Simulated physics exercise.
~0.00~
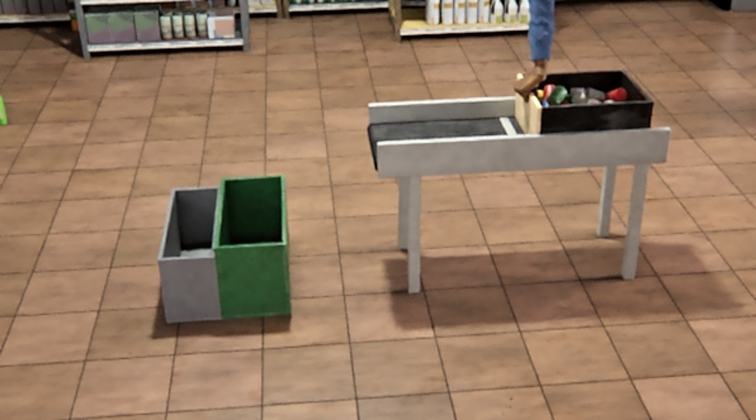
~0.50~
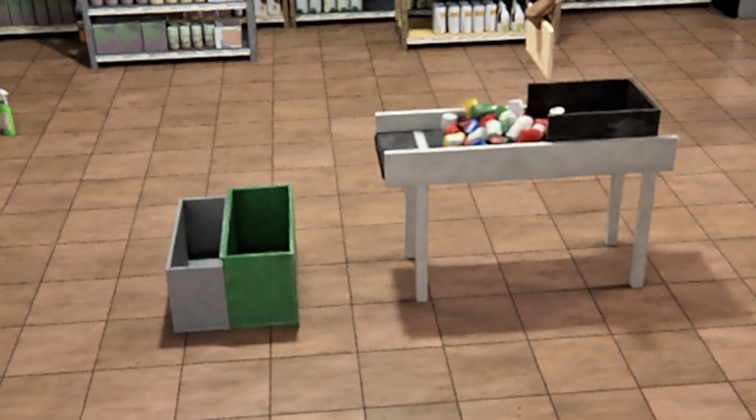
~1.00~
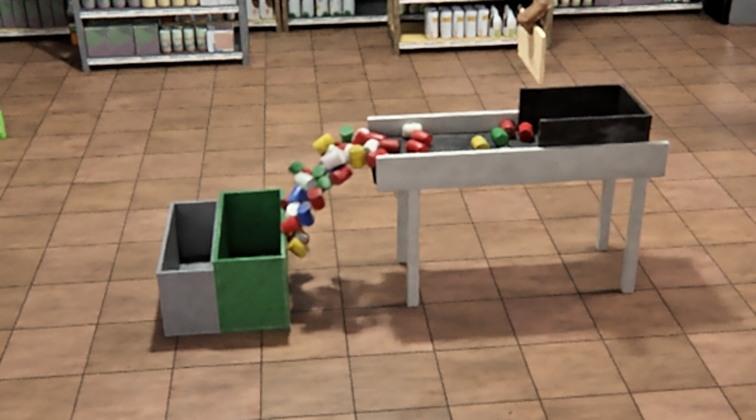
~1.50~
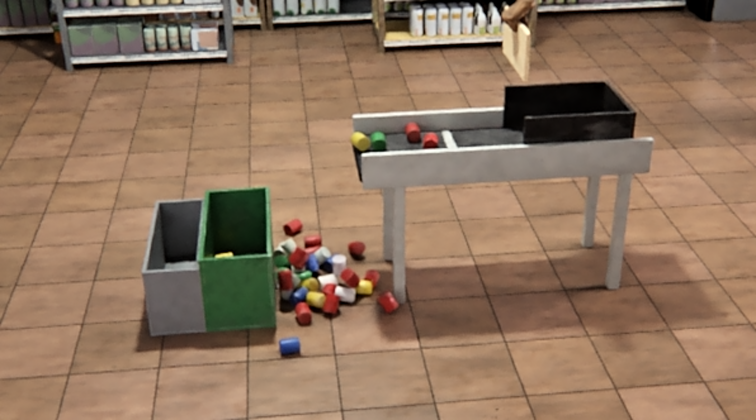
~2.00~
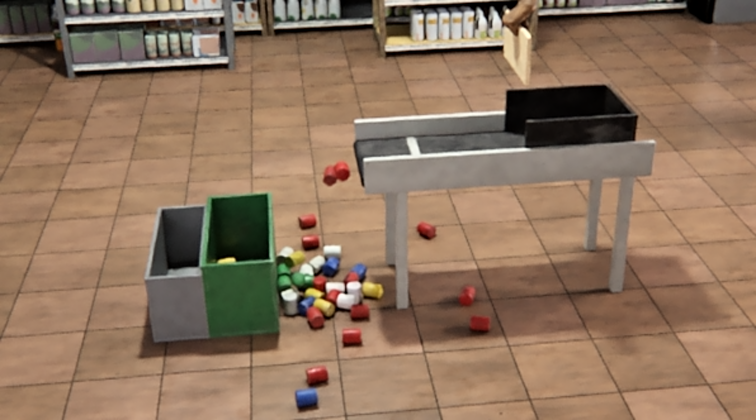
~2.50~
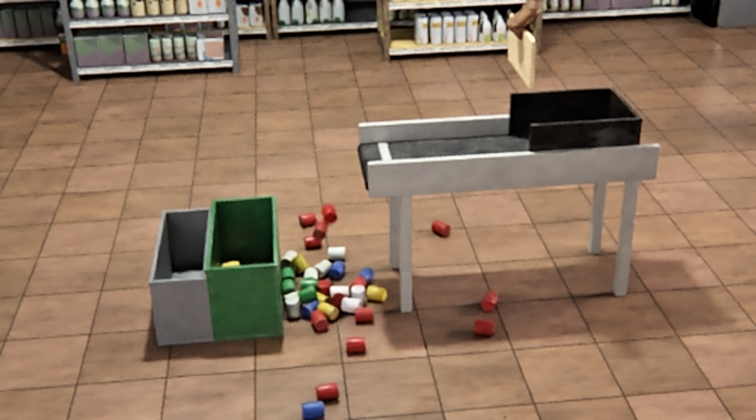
Colourful small jars riding a conveyor out of a black pen and spilling off its end, mostly onto the floor beside a green box.
